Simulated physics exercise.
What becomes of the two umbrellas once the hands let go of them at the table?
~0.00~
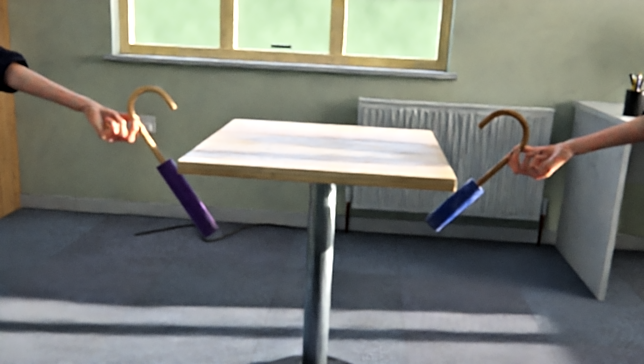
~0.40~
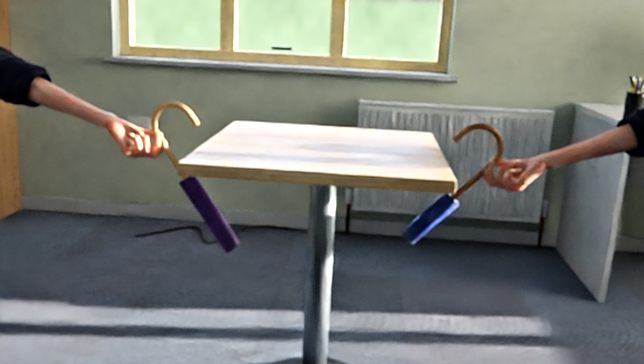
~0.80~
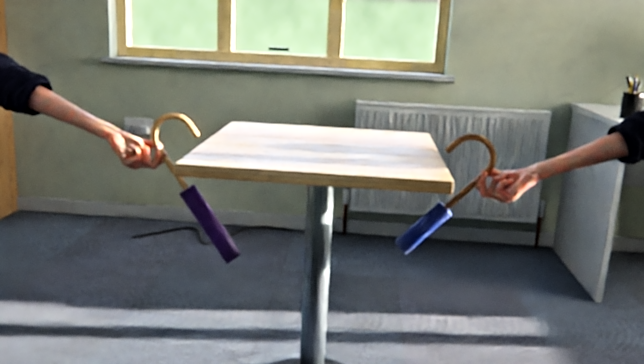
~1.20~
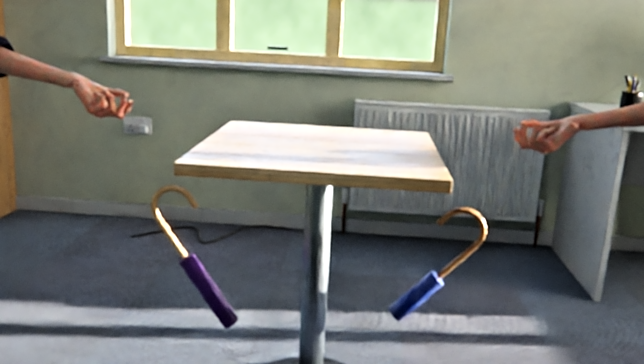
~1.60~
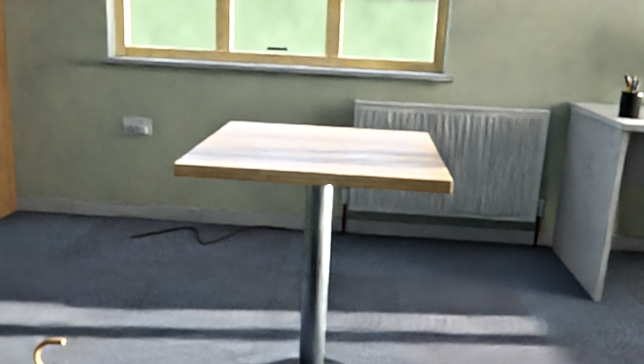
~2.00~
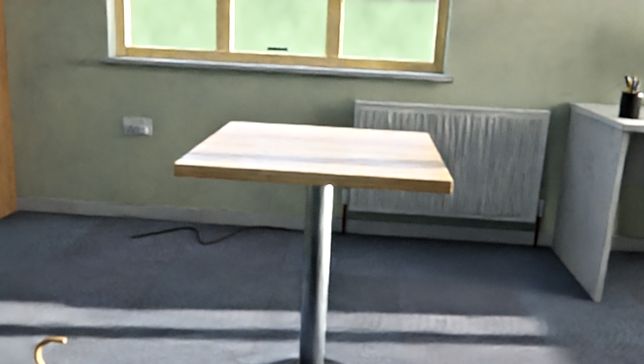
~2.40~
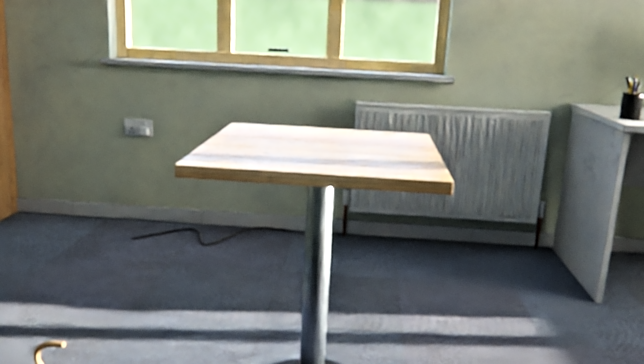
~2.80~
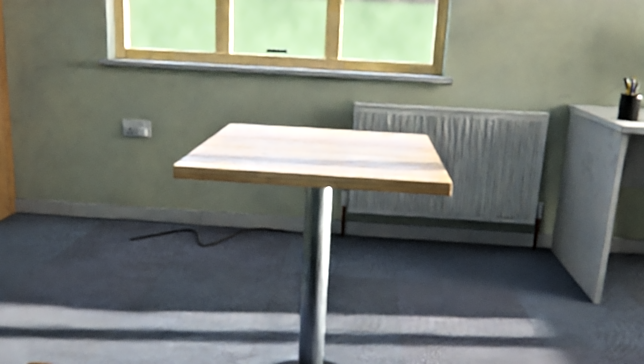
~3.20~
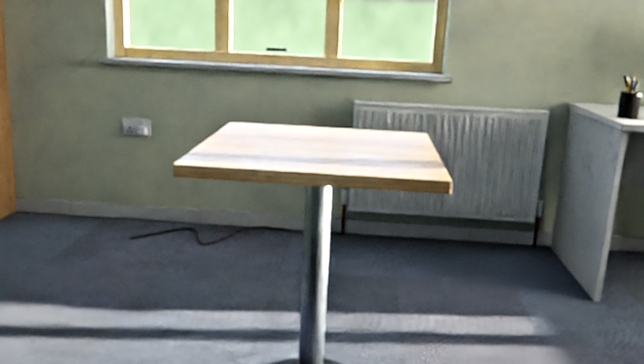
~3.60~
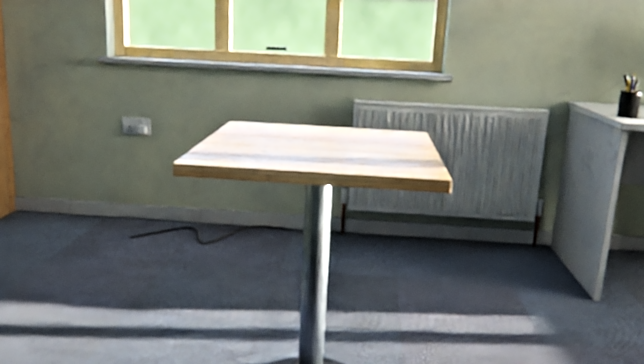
Neither umbrella stays hooked on the table. The purple one and the blue one both slip off and fall past the edge.
